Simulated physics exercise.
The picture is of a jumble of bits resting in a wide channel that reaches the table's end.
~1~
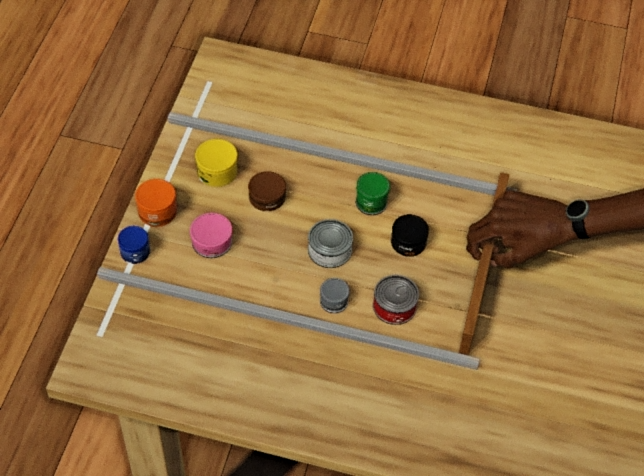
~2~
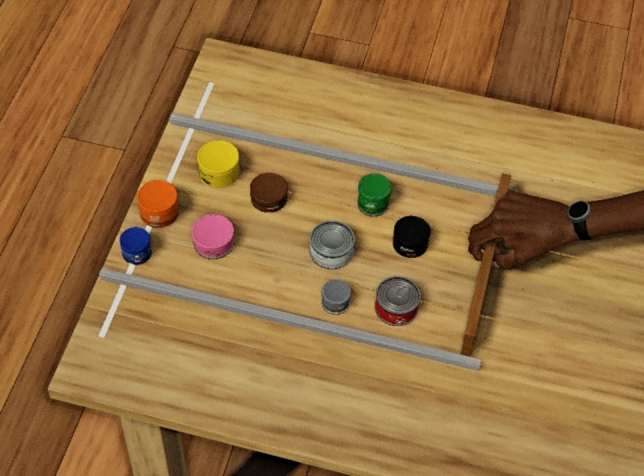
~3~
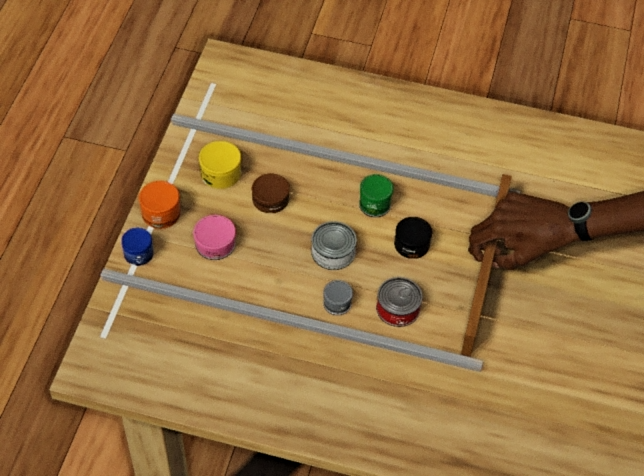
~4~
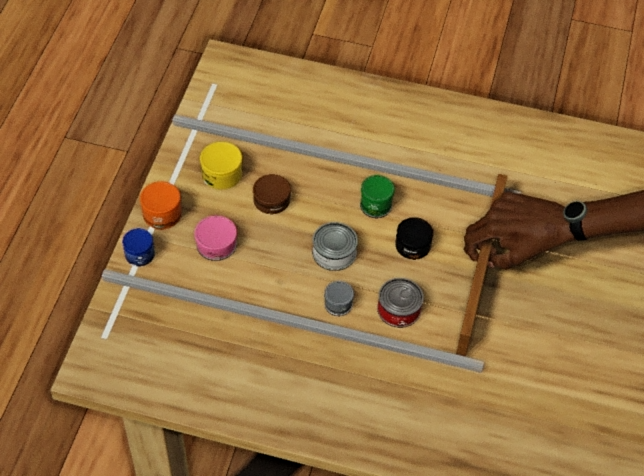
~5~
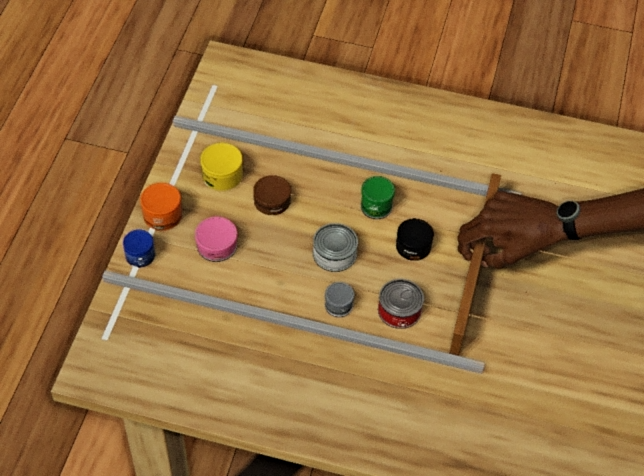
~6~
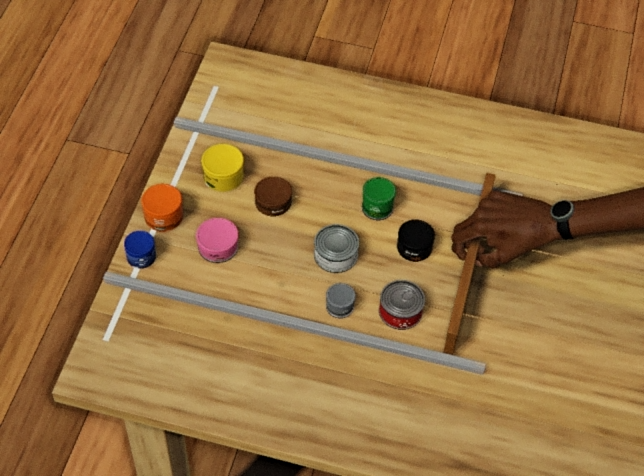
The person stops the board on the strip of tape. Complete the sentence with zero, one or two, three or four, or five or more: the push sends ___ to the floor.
The push sends five or more to the floor.
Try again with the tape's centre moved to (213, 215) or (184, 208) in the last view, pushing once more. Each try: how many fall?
Counts per try: 2 and 3.
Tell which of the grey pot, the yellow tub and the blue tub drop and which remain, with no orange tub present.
Grey pot - safe, yellow tub - gone, blue tub - gone.
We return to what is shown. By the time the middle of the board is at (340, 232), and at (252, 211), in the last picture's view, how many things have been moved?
5, then 9.
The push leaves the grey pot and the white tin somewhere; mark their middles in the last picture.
The first ends close to (122, 262), the second close to (142, 199).
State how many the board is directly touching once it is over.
Counting them up gives 5.
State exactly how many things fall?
Count of fallen: 5.
Soon after, none off yet; blue tub at rest near (140, 250); orange tub at rest near (163, 208); yellow tub at rest near (223, 168).
Then, none off yet; blue tub at rest near (140, 250); orange tub at rest near (163, 208); yellow tub moving near (218, 165).
Further on, none off yet; blue tub at rest near (137, 250); orange tub tipped well over near (124, 191); yellow tub moved well along near (160, 133).
At rest, the number that fall off is five or more; fallen, brown tub, pink pot, yellow tub, orange tub and blue tub.
